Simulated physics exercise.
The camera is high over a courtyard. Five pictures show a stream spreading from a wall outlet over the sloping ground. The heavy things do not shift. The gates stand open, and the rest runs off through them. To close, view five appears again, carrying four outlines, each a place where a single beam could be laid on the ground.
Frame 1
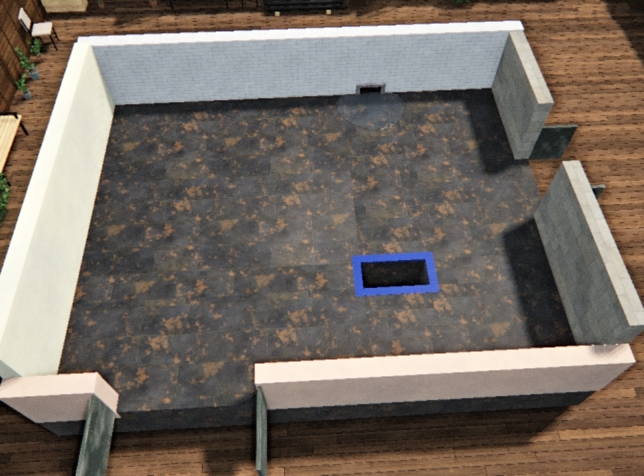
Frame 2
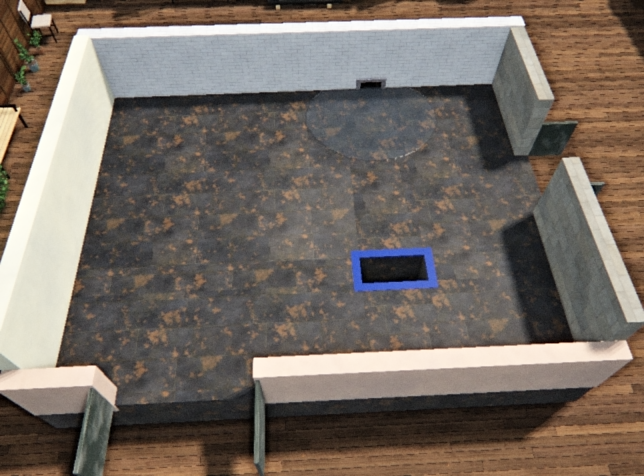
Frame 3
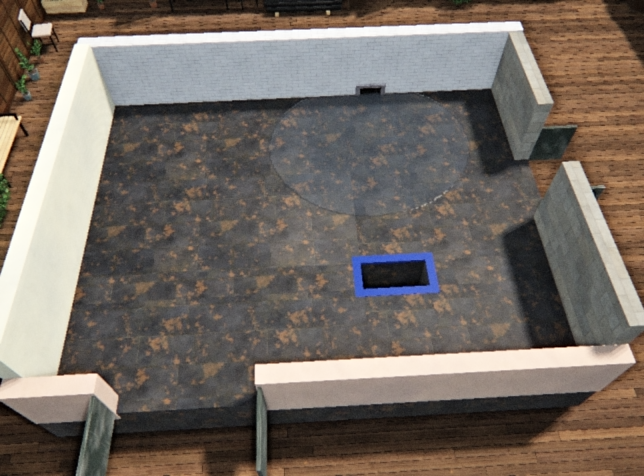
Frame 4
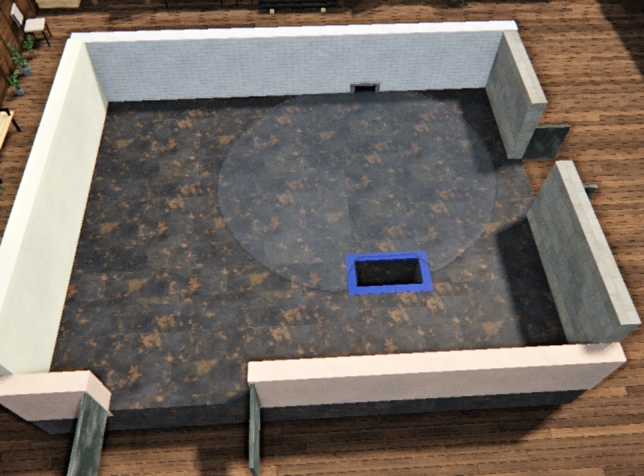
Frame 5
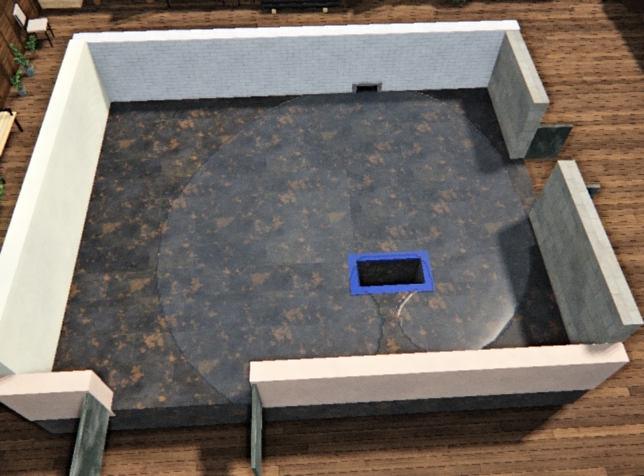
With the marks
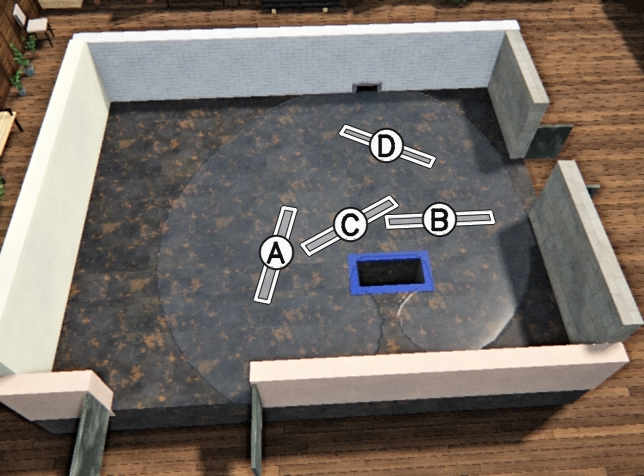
Water spreads from an opening in the back wall across the courtyard, reaching around the blue drain.
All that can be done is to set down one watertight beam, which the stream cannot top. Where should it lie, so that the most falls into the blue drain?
Choose A.
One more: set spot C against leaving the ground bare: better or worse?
Spot C is worse.
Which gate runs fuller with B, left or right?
The left one.
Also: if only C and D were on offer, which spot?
It is C.
On the marked copy, A from (262, 300) to (289, 208); B from (387, 221) to (491, 217); C from (305, 249) to (393, 201); D from (343, 130) to (431, 162).
With A, about 28 % of the stream runs into the blue drain, about 70 % out by the gates.
With B, about 10 % of the stream runs into the blue drain, about 88 % out by the gates.
With C, about 15 % of the stream runs into the blue drain, about 84 % out by the gates.
With D, about 7 % of the stream runs into the blue drain, about 92 % out by the gates.
